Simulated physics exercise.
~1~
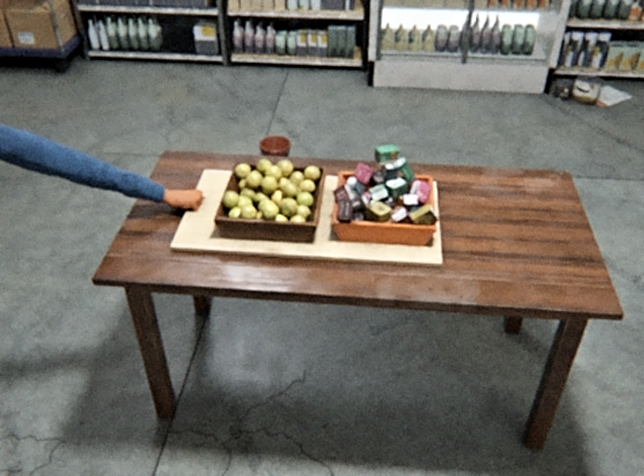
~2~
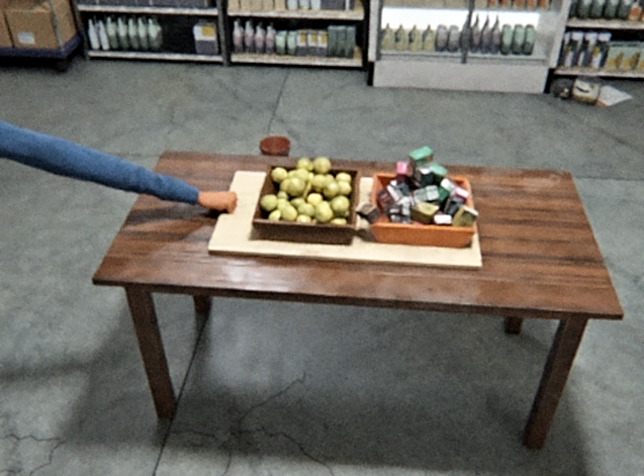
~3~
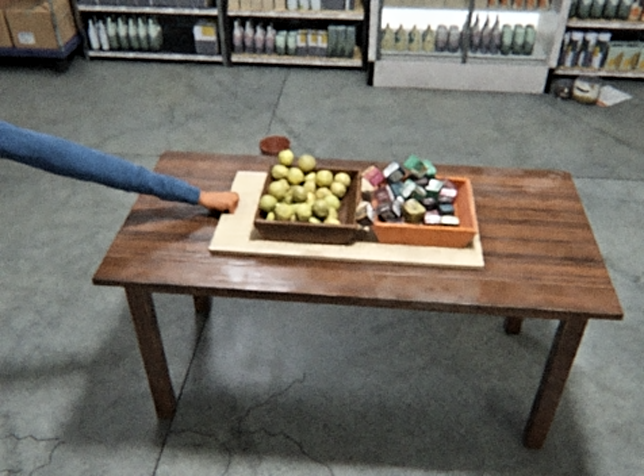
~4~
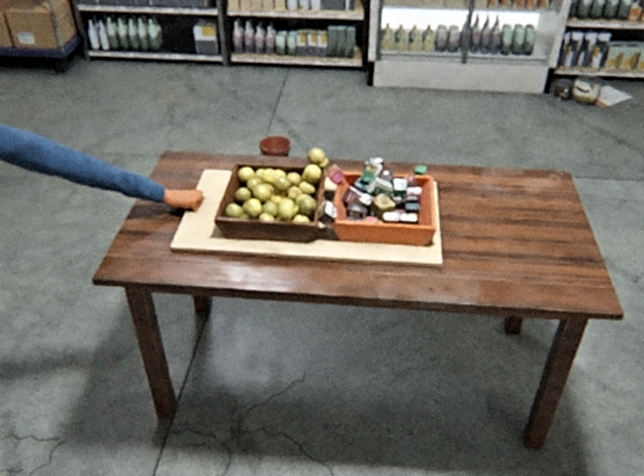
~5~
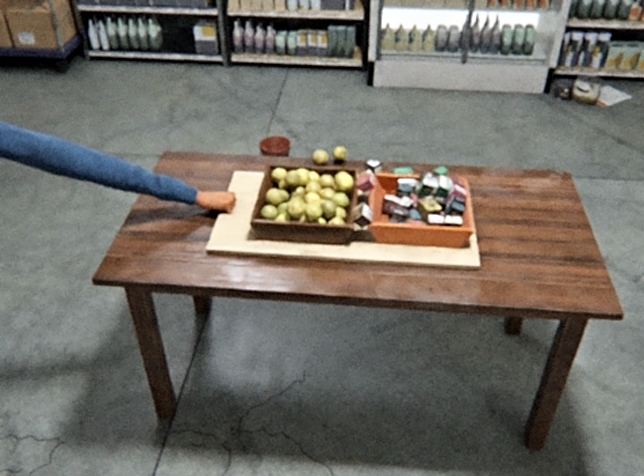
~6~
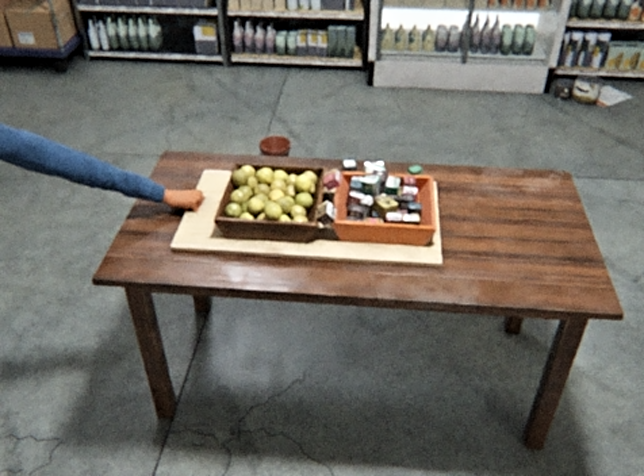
In a warehouse aisle, a hand slides a board right and left repeatedly on a wooden table, jostling a wooden tray of yellow-green apples and an orange tray of small cartons; a few items spill out, and both trays remain mostly full.
